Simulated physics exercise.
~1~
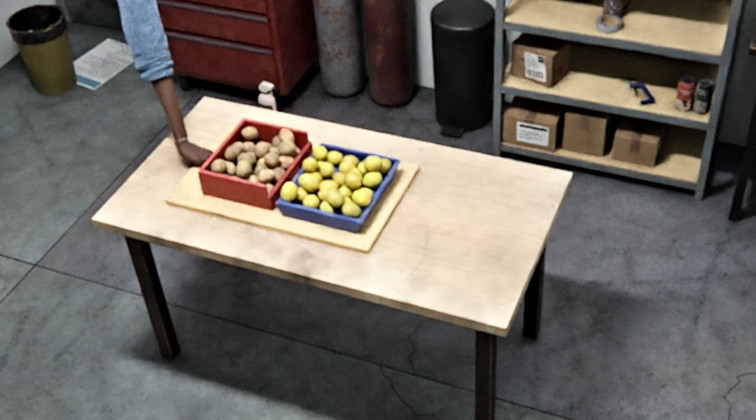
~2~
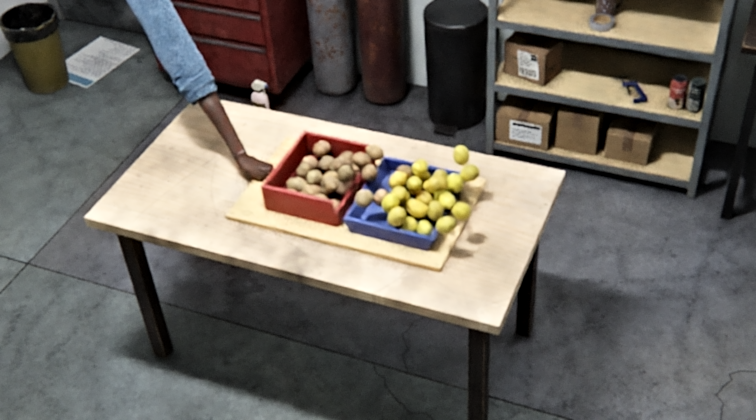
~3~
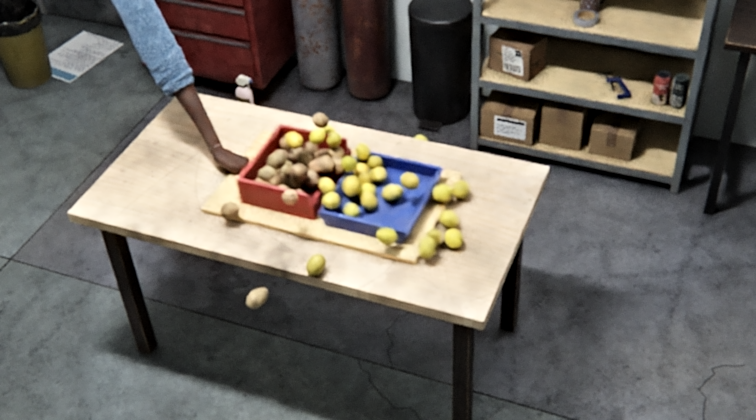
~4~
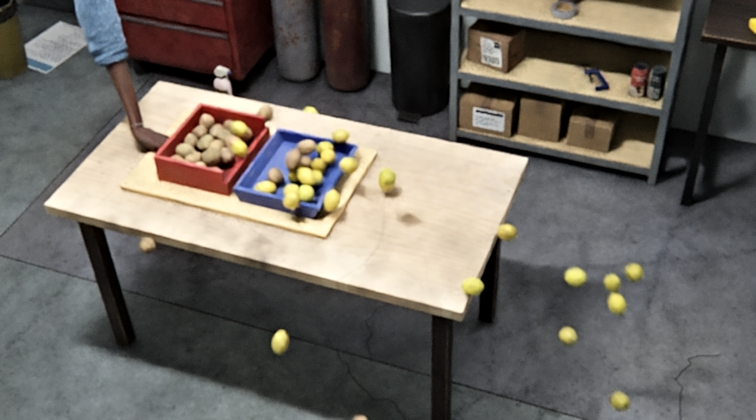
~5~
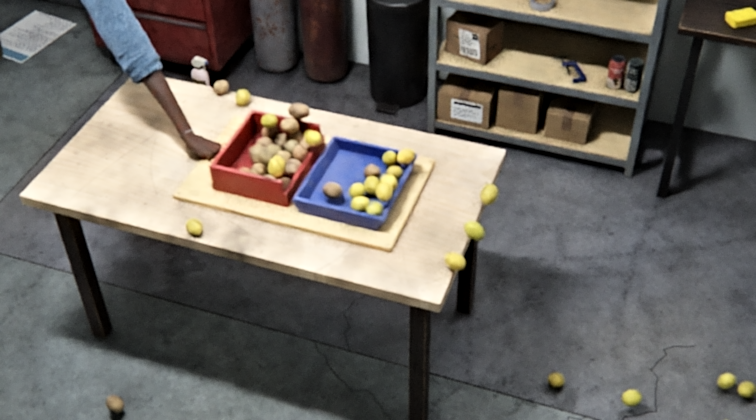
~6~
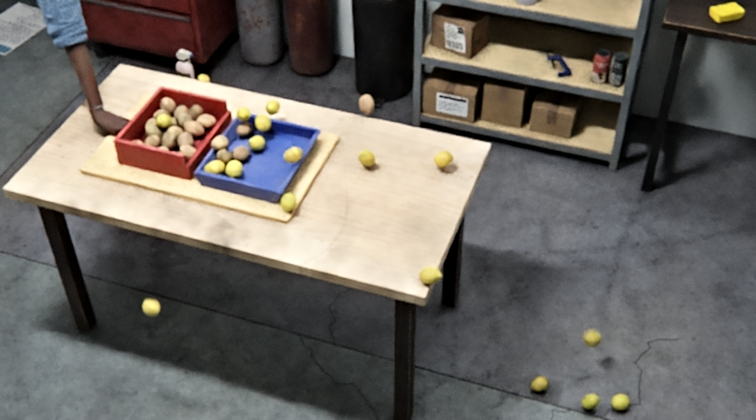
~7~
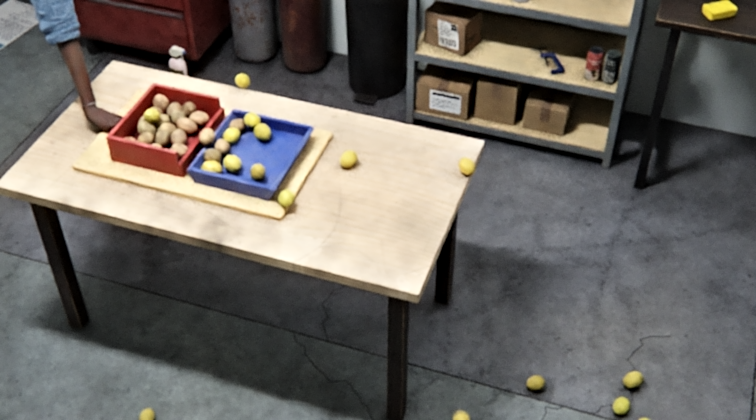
Yellow fruit and brown potato-like pieces flew out as a hand shoved a board back and forth on a table, scattering them over the tabletop and floor; when it stopped, the blue tray was mostly empty while the red one stayed fairly full.
